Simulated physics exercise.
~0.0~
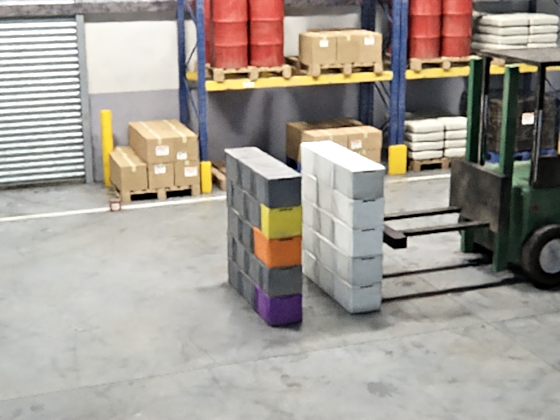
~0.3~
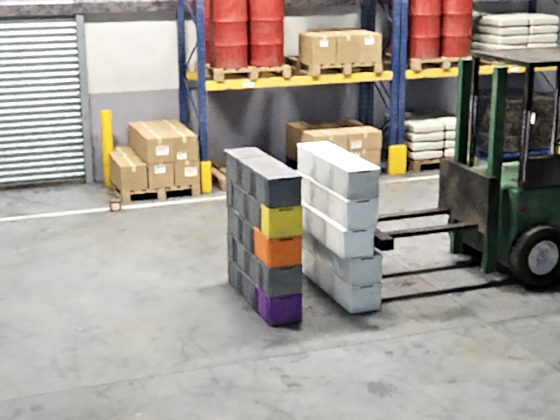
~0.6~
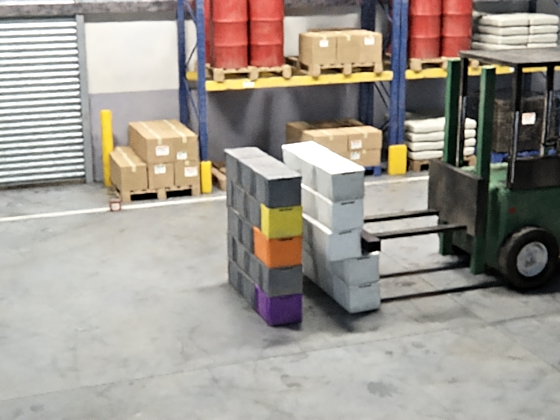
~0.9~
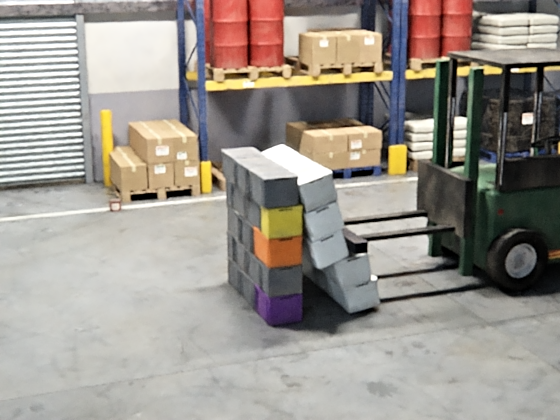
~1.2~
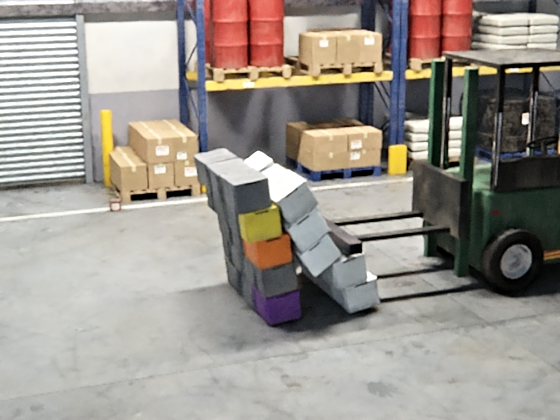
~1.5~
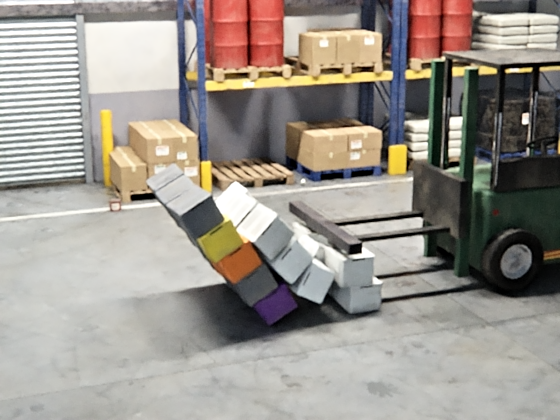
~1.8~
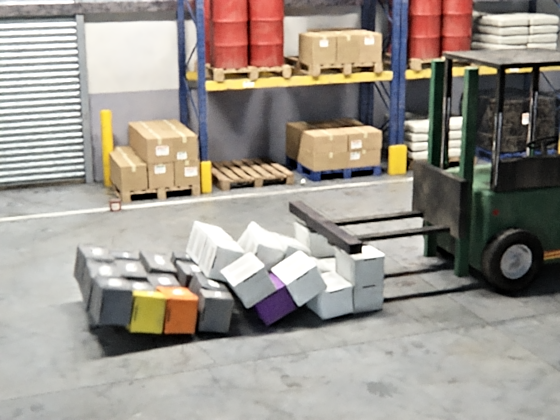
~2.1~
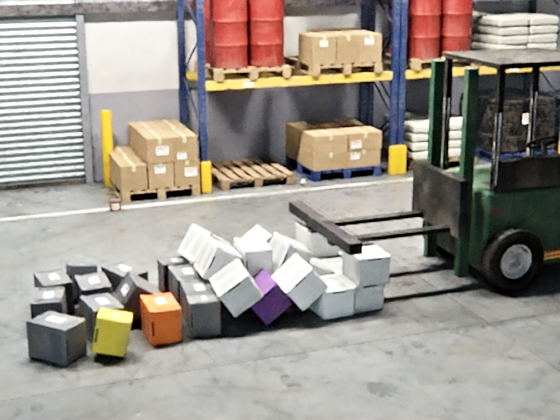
A forklift's beam pushes the pale stack into the grey one, and both topple left.
